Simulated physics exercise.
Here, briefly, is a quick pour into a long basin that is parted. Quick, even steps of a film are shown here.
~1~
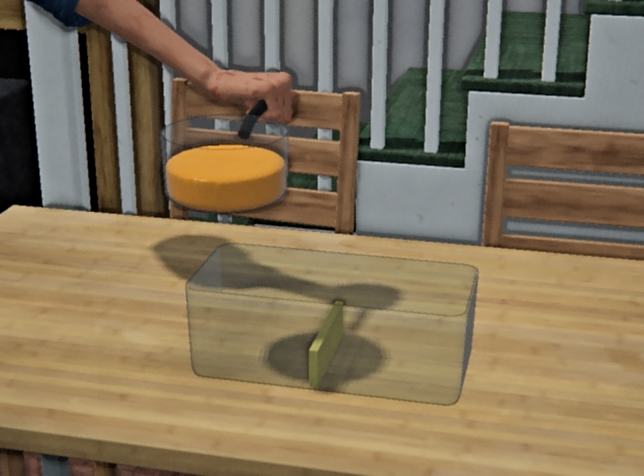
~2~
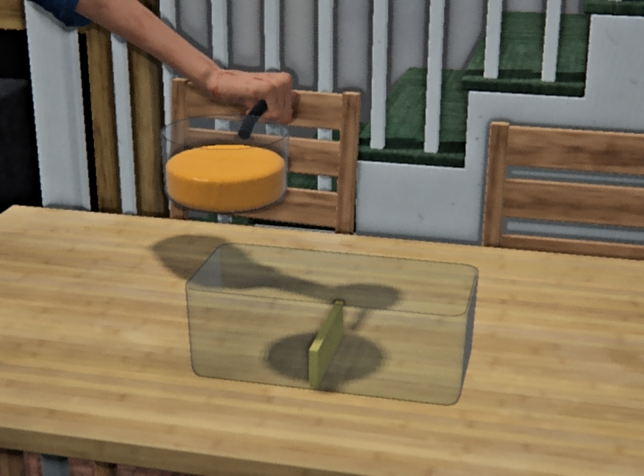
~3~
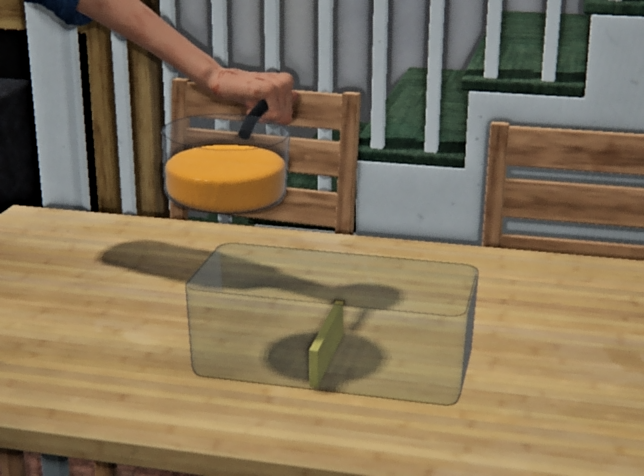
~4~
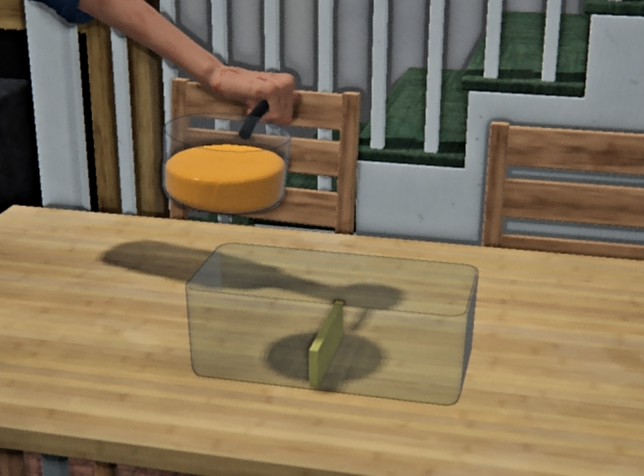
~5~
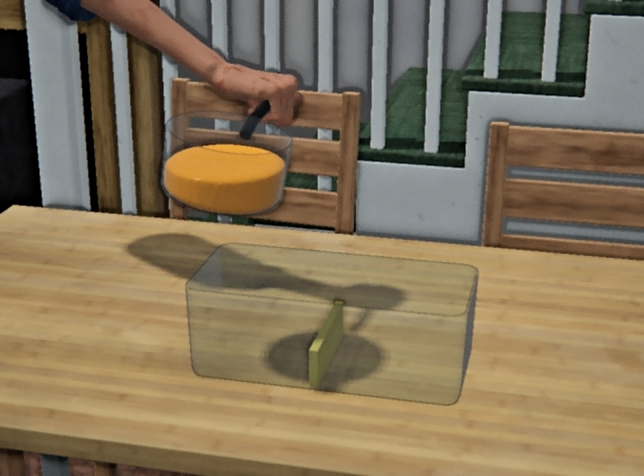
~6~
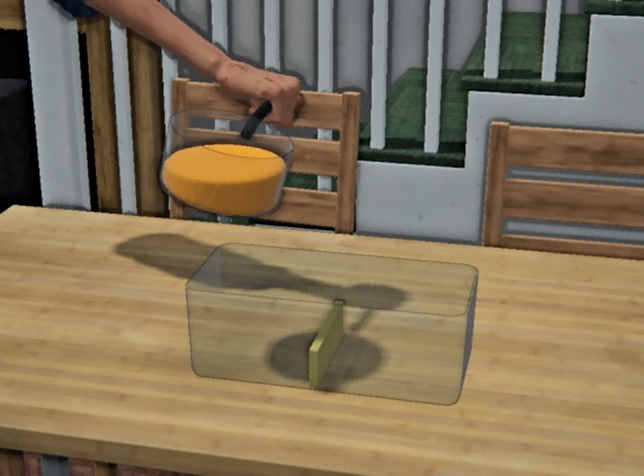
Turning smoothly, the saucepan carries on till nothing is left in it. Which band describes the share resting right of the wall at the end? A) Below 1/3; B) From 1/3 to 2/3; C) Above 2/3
Option B: From 1/3 to 2/3.
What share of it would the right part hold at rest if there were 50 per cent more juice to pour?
Best guess: Around 65 %.
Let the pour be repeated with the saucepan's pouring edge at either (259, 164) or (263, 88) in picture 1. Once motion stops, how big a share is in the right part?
Roughly 0 % and 30 %.
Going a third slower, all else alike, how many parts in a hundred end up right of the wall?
It comes to some 55 per cent.
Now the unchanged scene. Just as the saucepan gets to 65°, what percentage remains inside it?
75 per cent or so.
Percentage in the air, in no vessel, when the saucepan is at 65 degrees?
About 25 per cent.
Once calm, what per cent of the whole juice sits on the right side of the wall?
I'd put it at about 45 per cent.
A moment on, the saucepan is tipped part way and 75 per cent is still to pour, 2 is left of the wall and 0 right of it.
Next, the saucepan is tipped on its side and 24 per cent is still to pour, 19 is left of the wall and 42 right of it.
Then the saucepan is tipped on its side and 5 per cent is still to pour, 46 is left of the wall and 44 right of it.
Later the saucepan is tipped on its side and 1 per cent is still to pour, 54 is left of the wall and 45 right of it.
Finally, 55 per cent lies left of the wall, 45 right of it and 0 outside.
